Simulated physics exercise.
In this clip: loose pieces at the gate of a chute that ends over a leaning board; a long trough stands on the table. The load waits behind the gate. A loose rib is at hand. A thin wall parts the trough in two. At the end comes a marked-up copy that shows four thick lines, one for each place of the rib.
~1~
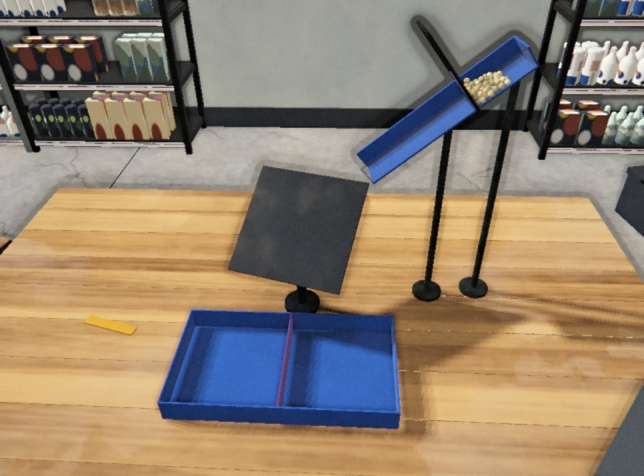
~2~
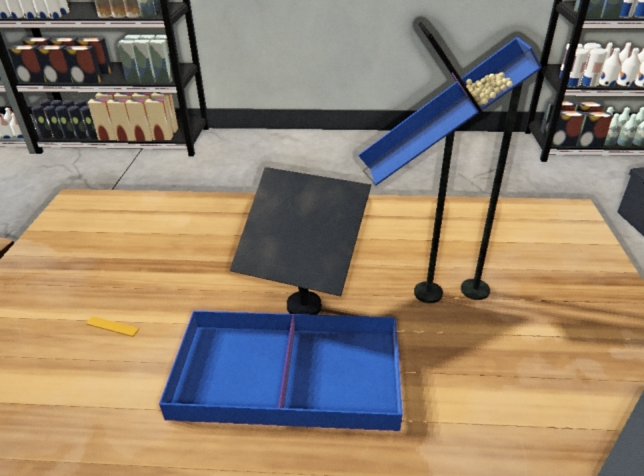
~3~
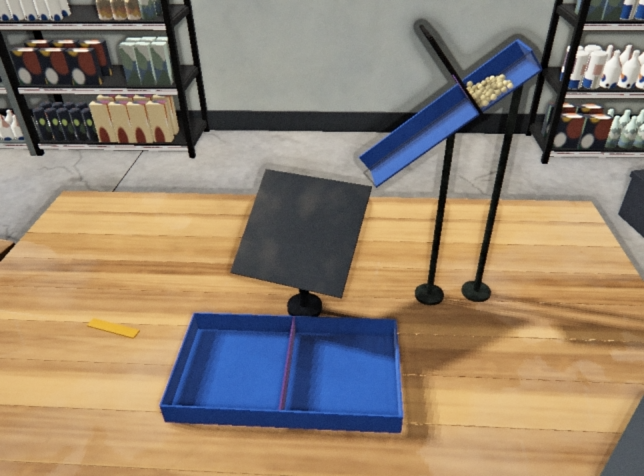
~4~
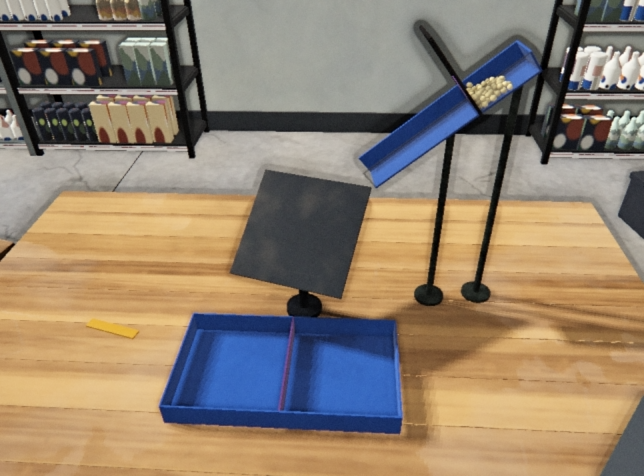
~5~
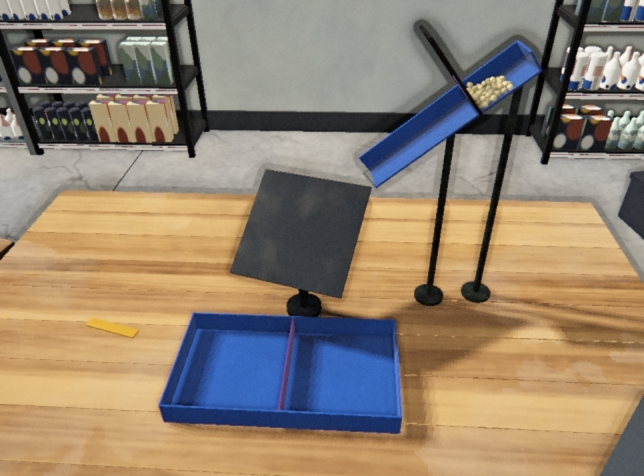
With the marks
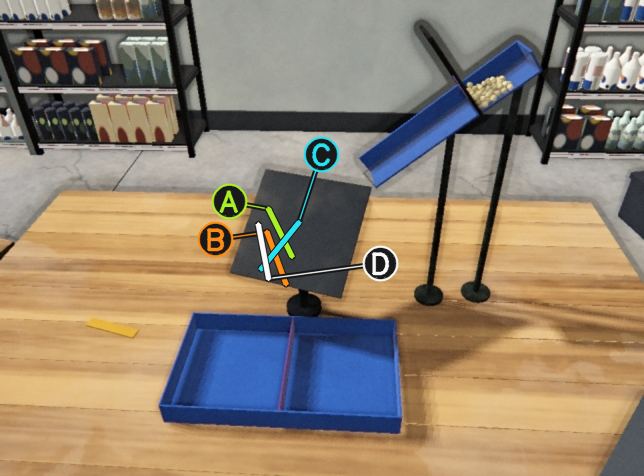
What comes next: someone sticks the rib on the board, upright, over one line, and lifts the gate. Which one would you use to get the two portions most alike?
Choose A.
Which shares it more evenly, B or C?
B it is.
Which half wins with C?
The left half.
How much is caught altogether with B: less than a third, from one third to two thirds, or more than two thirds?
Line B gives more than two thirds.
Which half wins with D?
Left.
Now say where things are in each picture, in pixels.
In the first picture, load behind the gate near (480, 86), soya beans; lip of the chute near (371, 176), sloping fairly steeply.
In the second picture, middle of the board near (300, 227), tilted fairly steeply; middle of its low edge near (283, 283); of its high edge near (316, 175).
In the third picture, front corners of the trough near (160, 405) and (402, 416); front end of its middle wall near (280, 411); gate still shut near (460, 84).
In the fourth picture, middle of the load near (483, 90); lip near (373, 180).
In the fifth picture, middle of the load near (483, 90); lip near (373, 180).
On the marked copy, line A from (268, 208) to (291, 256); line B from (266, 232) to (286, 283); line C from (298, 222) to (261, 268); line D from (258, 224) to (268, 278).
With A, of what is caught, close to half in the left half, close to half in the right.
With B, of what is caught, close to a quarter in the left half, the bulk in the right.
With C, of what is caught, all but a few in the left half, a small share in the right.
With D, of what is caught, the bulk in the left half, a small share in the right.
